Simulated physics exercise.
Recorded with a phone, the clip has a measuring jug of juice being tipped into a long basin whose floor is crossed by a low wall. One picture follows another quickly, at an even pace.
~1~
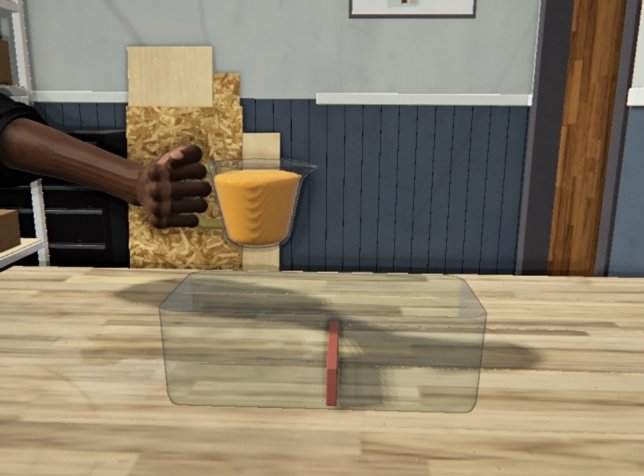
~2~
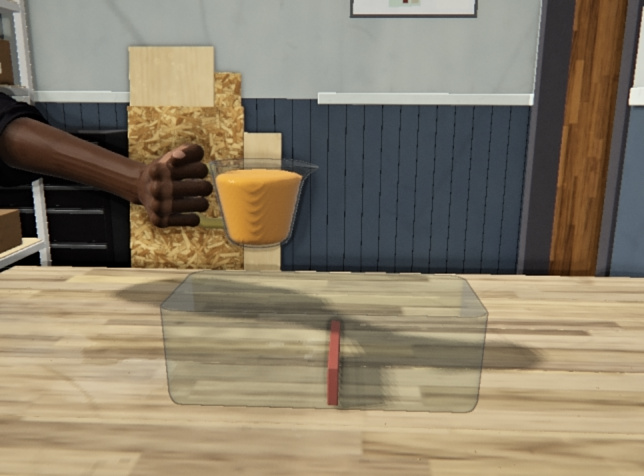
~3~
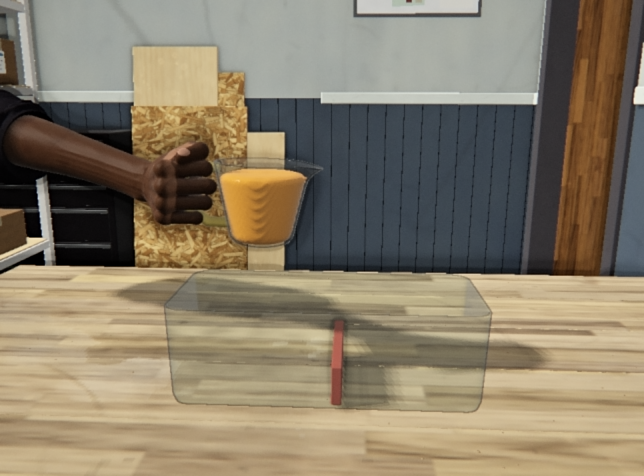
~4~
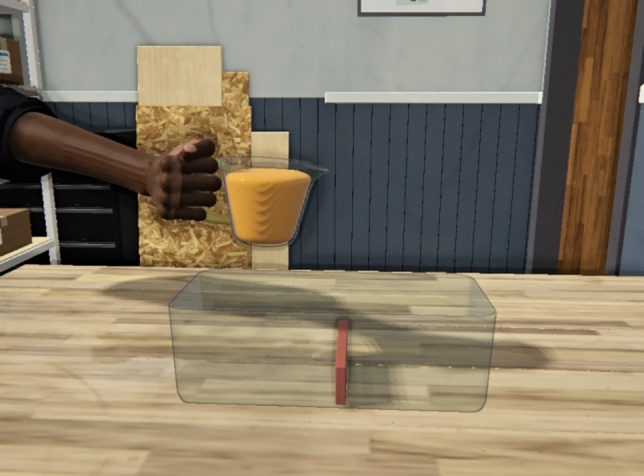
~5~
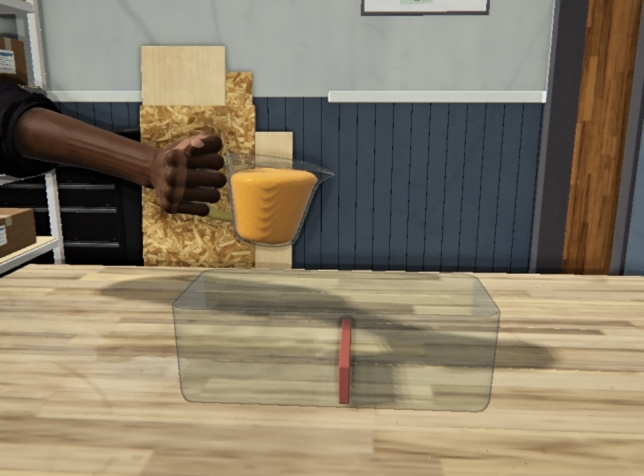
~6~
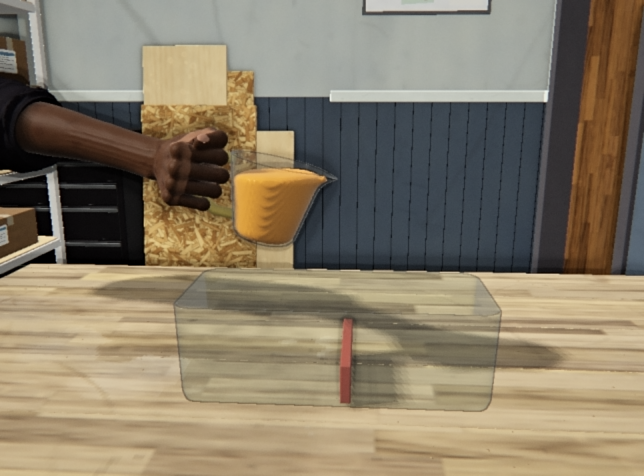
A hand held a clear jug of orange juice above a long, see-through basin with a low red wall across its floor, then gradually tilted the jug to the right, slowly at first.
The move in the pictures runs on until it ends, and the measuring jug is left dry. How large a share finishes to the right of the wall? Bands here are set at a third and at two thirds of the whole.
Top band.
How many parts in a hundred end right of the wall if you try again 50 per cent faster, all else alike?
About 80 %.
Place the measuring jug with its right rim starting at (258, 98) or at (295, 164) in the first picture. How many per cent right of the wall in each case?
Estimate: 15 per cent, then 55 per cent.
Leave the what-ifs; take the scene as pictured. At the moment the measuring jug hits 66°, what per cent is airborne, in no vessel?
20 per cent.
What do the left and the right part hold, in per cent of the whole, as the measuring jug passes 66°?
Left: Roughly 0 %; right: Roughly 20 %.
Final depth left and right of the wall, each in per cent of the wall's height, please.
Left near 10; right near 30.
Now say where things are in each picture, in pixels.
In the first picture, it leans 0°; its right rim is at (317, 166); the juice meets the walls at (216, 175) and (302, 175); the long basin's rim runs from (176, 290) to (474, 296); the wall's top is at (333, 344).
In the second picture, it leans 1°; its right rim is at (319, 166); the juice meets the walls at (218, 175) and (303, 176).
In the third picture, it leans 2°; its right rim is at (323, 167); the juice meets the walls at (223, 174) and (307, 176).
In the fourth picture, it leans 5°; its right rim is at (329, 170); the juice meets the walls at (227, 174) and (313, 176).
In the fifth picture, it leans 8°; its right rim is at (334, 173); the juice meets the walls at (233, 173) and (319, 176).
In the sixth picture, it leans 13°; its right rim is at (338, 178); the juice meets the walls at (236, 174) and (326, 177).
A moment on, the tilt is 66° and 62 per cent is still to pour, 0 is left of the wall and 19 right of it.
Next, the tilt is 100° and 8 per cent is still to pour, 7 is left of the wall and 79 right of it.
Then the tilt is 107° and 0 per cent is still to pour, 16 is left of the wall and 84 right of it.
Later the tilt is 107° and 0 per cent is still to pour, 16 is left of the wall and 83 right of it.
At rest 16 per cent lies left of the wall, 84 right of it and 0 outside.
